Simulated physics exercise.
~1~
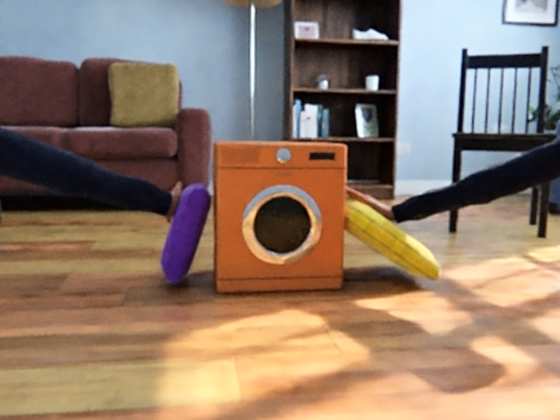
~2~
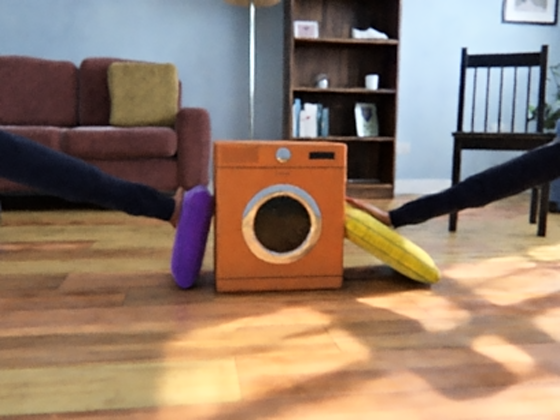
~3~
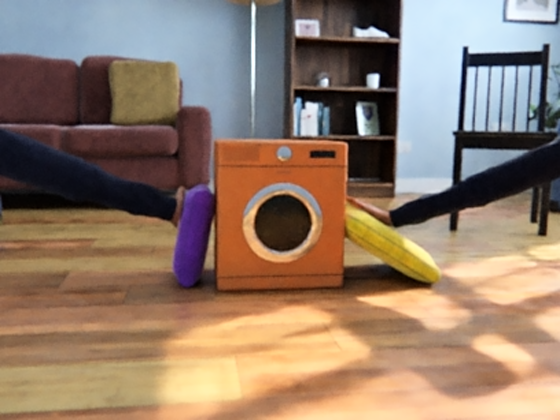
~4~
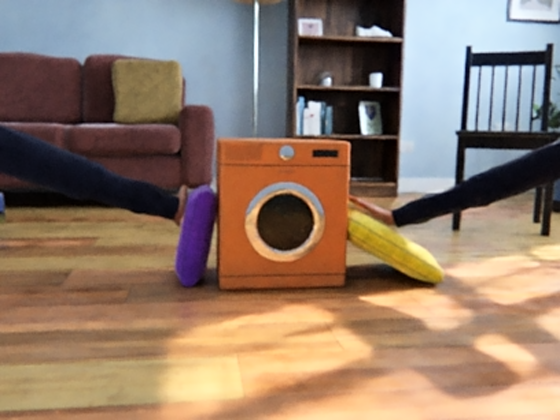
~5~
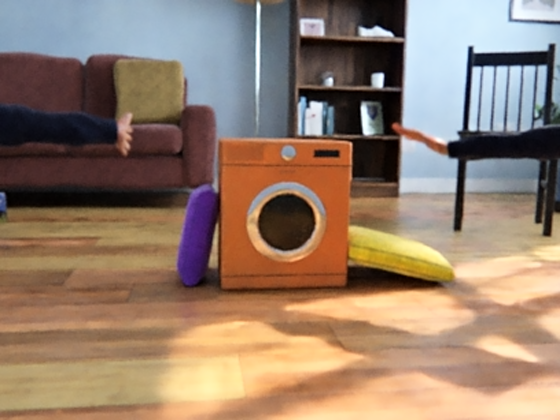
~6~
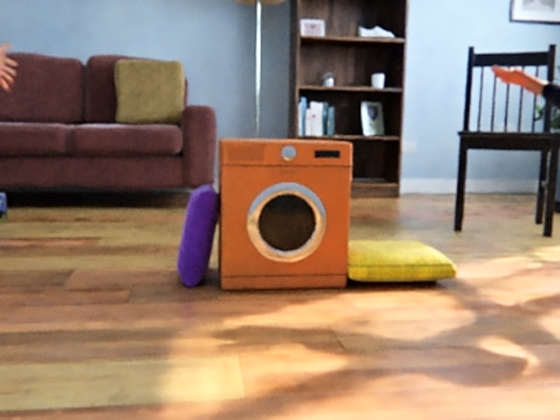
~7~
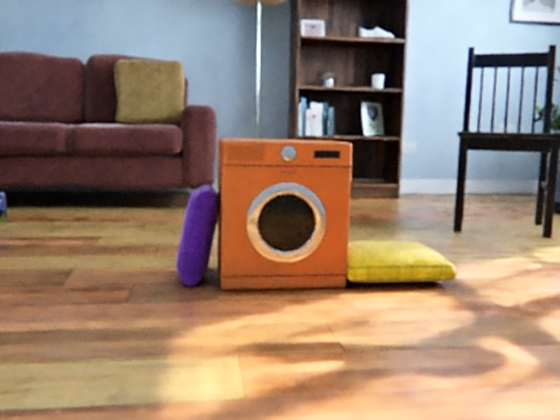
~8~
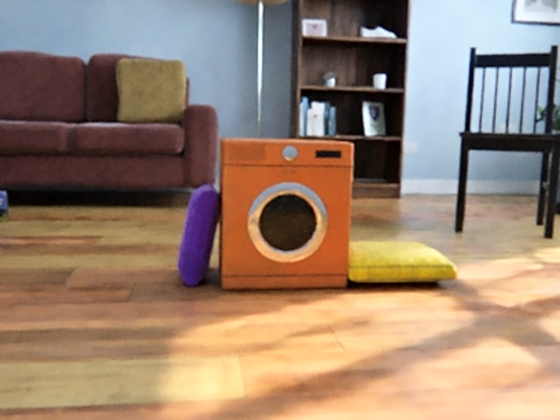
On a wooden floor, two hands release a leaning purple bag and yellow cushion; the cushion slides flat.
